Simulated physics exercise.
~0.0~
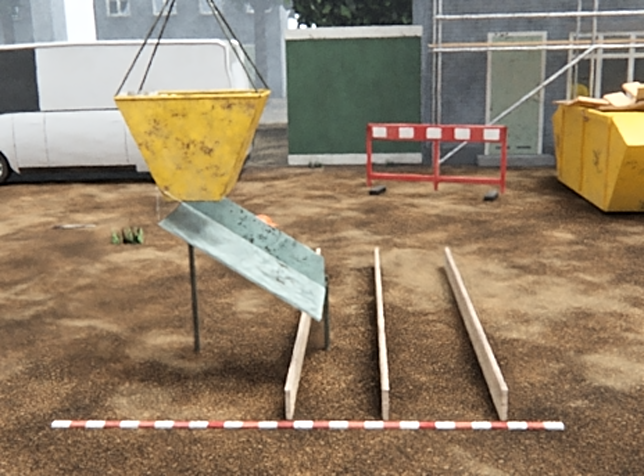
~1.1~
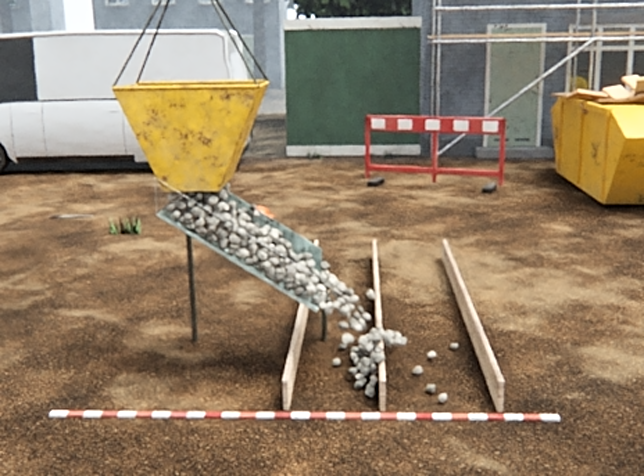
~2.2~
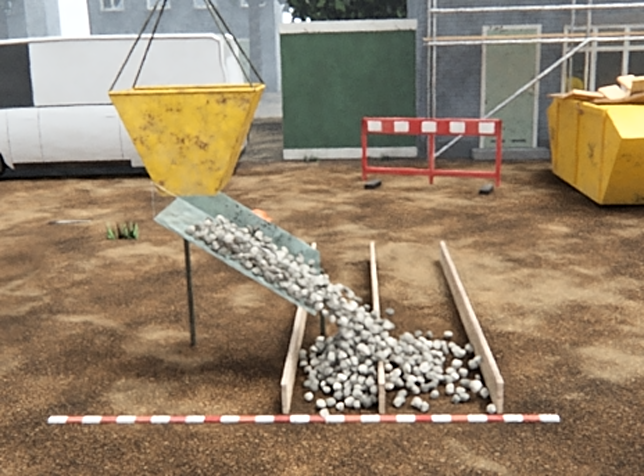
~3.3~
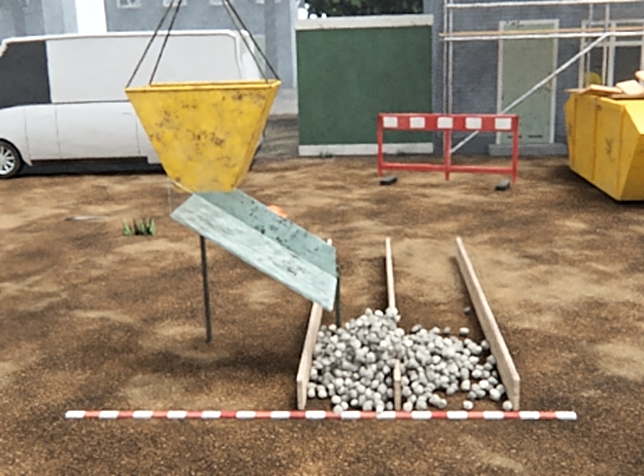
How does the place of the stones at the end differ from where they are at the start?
At the start the stones are up in the hanging yellow skip, above the sloping steel. At the end they lie lower and to the right, on the ground between the planks, with more in the left bay than in the right.
A large yellow skip hangs from crane cables over a brown dirt building yard, seen from the front and slightly above by a gently swaying camera. Below it a grey-green steel chute slopes down to the right towards three wooden planks that mark off two bays, with a red and white striped strip in front and a white van behind. Grey stones pour from the bottom of the skip, slide down the steel and tumble off its lower edge. They pile up in the left bay and spread into the right one. Finally the steel is bare, and the stones lie still, mostly in the left bay.
